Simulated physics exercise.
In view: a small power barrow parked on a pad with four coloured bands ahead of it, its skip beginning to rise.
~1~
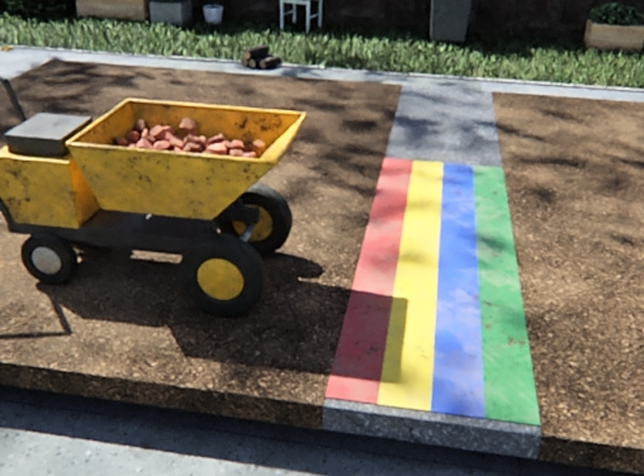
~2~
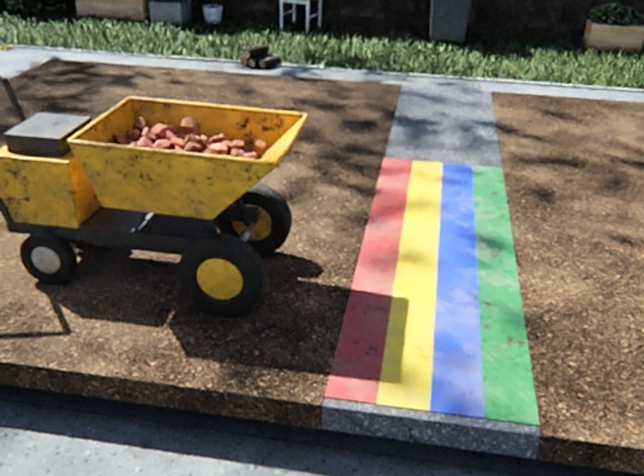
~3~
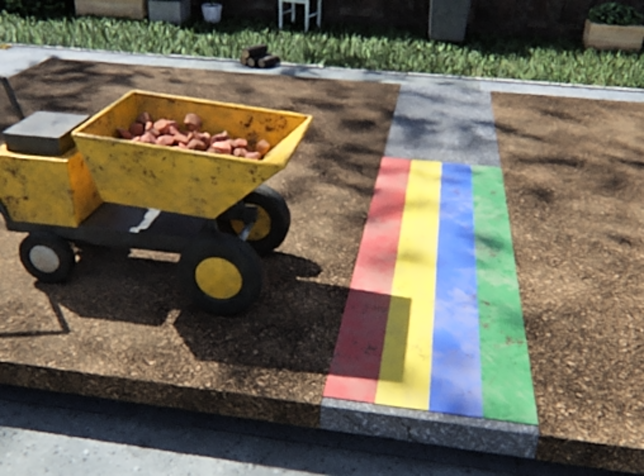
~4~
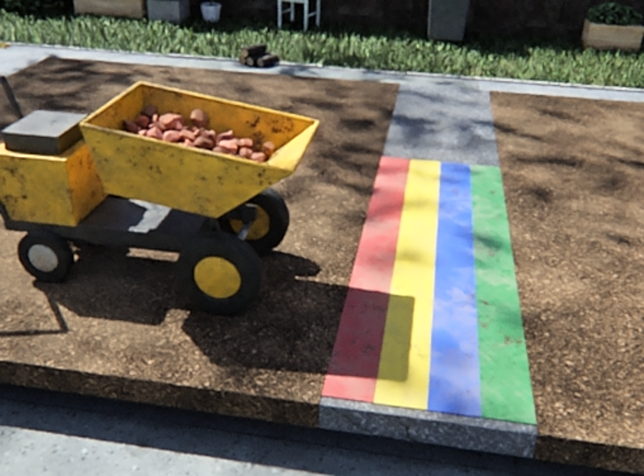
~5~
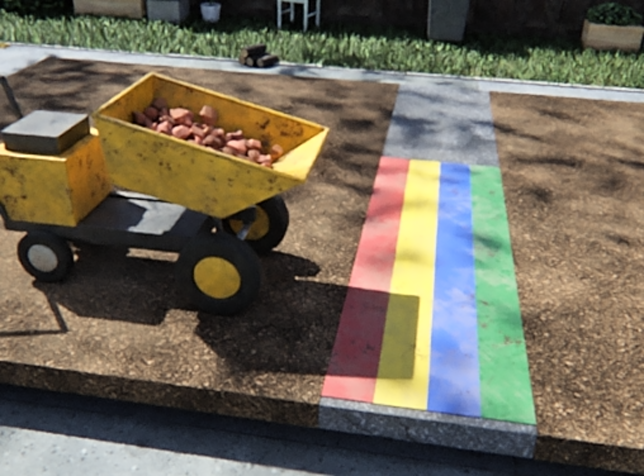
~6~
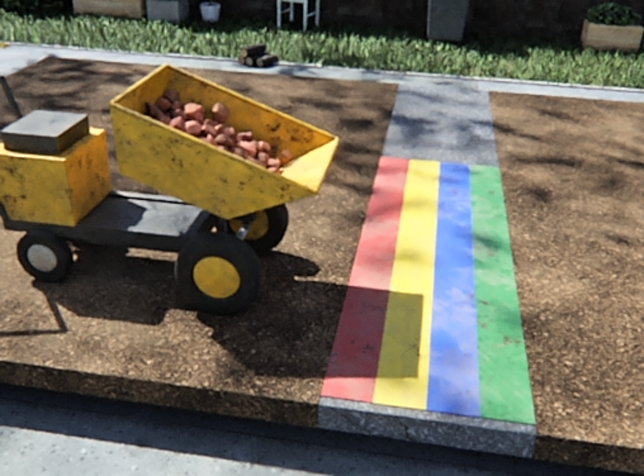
A yellow skip of reddish rubble tilts gradually to the right on a parked barrow.
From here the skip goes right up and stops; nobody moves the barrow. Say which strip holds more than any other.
The yellow strip carries the most.
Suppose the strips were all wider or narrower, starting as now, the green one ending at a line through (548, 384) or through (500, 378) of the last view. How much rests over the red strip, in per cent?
In turn 20 and 10 in a hundred.
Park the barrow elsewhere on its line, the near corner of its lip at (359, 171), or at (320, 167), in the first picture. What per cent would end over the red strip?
Near 0 % and 0 %.
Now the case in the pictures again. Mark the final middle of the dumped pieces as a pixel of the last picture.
Close to (413, 293).
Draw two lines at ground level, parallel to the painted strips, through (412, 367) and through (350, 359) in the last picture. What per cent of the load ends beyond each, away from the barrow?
In turn 30 and 70 in a hundred.
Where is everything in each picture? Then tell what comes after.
The first picture shows lip of the skip near (276, 163), level; top of the load near (178, 146), lumps of rubble; red strip near (360, 356); yellow strip near (408, 362); blue strip near (458, 368); green strip near (508, 375).
The second picture shows lip of the skip near (277, 164), level; top of the load near (179, 145).
The third picture shows lip of the skip near (283, 167), tipped barely; top of the load near (166, 142).
The fourth picture shows lip of the skip near (291, 173), tipped a little; top of the load near (159, 141).
The fifth picture shows lip of the skip near (303, 182), tipped a little; top of the load near (168, 136).
The sixth picture shows lip of the skip near (315, 193), tipped clearly; top of the load near (174, 127); red strip near (356, 355); yellow strip near (404, 361); blue strip near (453, 367); green strip near (503, 374).
Shortly afterwards, skip tipped steeply; the whole lot in the skip.
Next, skip tipped right over; the bulk in the skip; a little over the red strip; a little over the yellow strip.
Some moments later, skip tipped right over; near a third in the skip; a little over the red strip; near a quarter over the yellow strip; a little over the blue strip; only a few over the green strip; only a few off the paint.
In the end, skip tipped right over; near a third in the skip; near a quarter over the red strip; near a quarter over the yellow strip; a little over the blue strip; a little over the green strip; only a few off the paint.
